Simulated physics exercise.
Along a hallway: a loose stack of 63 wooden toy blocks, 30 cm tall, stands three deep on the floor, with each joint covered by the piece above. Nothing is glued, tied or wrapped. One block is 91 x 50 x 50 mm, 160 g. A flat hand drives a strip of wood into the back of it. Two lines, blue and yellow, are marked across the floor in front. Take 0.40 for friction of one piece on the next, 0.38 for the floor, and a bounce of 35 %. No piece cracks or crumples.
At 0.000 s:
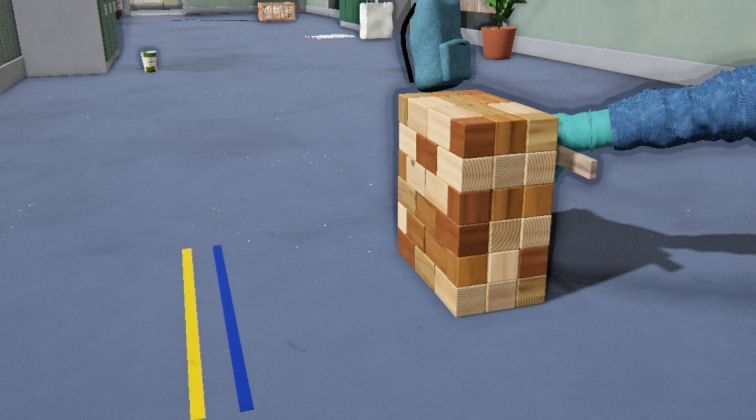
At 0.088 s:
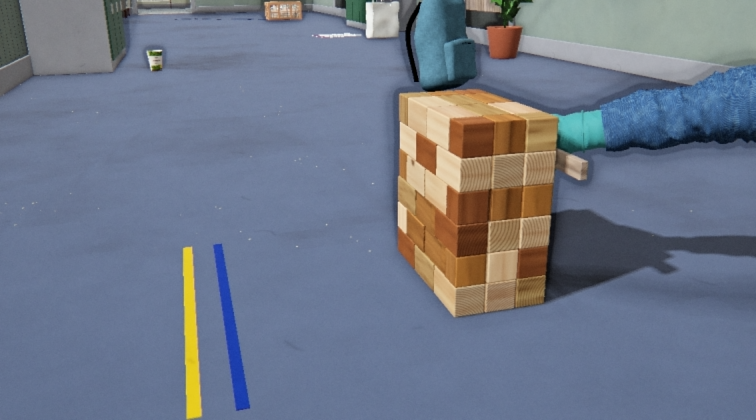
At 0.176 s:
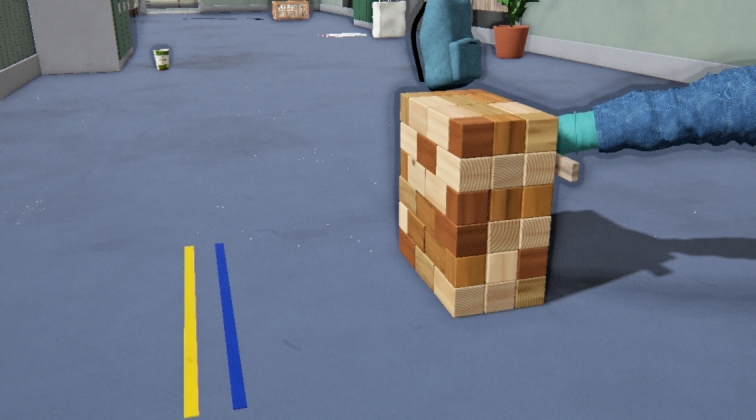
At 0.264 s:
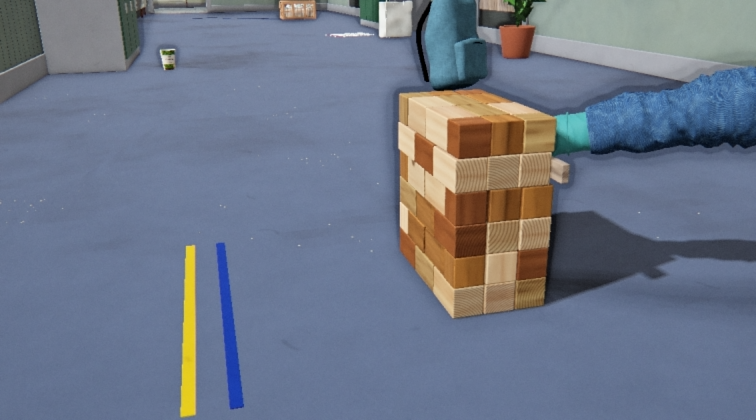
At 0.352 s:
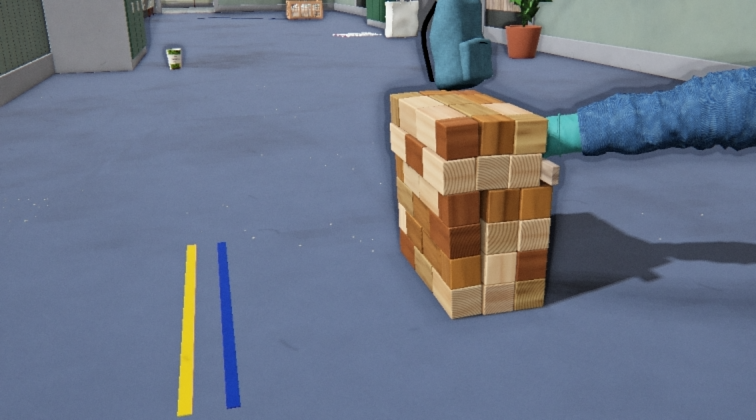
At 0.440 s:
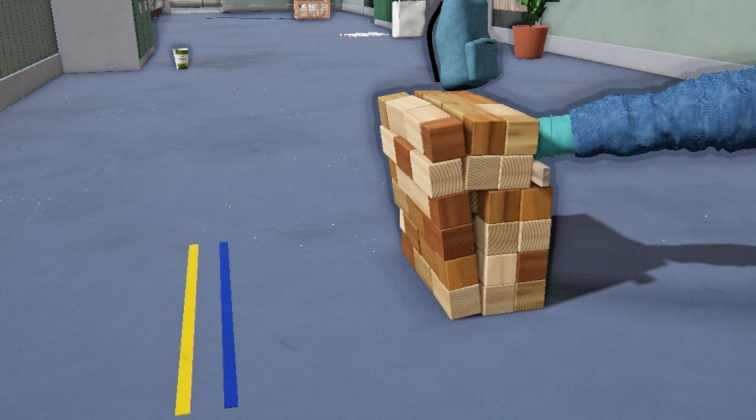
A blue-sleeved arm pushed a strip of wood into the back of a stack of wooden blocks in a hallway, and the upper blocks shifted and leaned left toward a blue line as gaps opened.
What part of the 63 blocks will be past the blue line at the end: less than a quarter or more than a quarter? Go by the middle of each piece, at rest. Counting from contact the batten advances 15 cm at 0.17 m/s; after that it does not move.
It comes to fewer than one in four.
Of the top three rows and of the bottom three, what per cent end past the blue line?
From the top 20, from the bottom 0 per cent.
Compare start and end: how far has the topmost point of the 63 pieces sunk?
Roughly 10 cm.
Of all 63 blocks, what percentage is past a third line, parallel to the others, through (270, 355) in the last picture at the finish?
Roughly 20 per cent of them.
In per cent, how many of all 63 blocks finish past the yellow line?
About 5 per cent.
After 0.72 s, none of the 63 blocks past the blue line, 39 disturbed.
After 1.00 s, 4 of the 63 blocks past the blue line.
At rest (1.9 s), 8 of the 63 blocks past the blue line. That is 13 per cent.
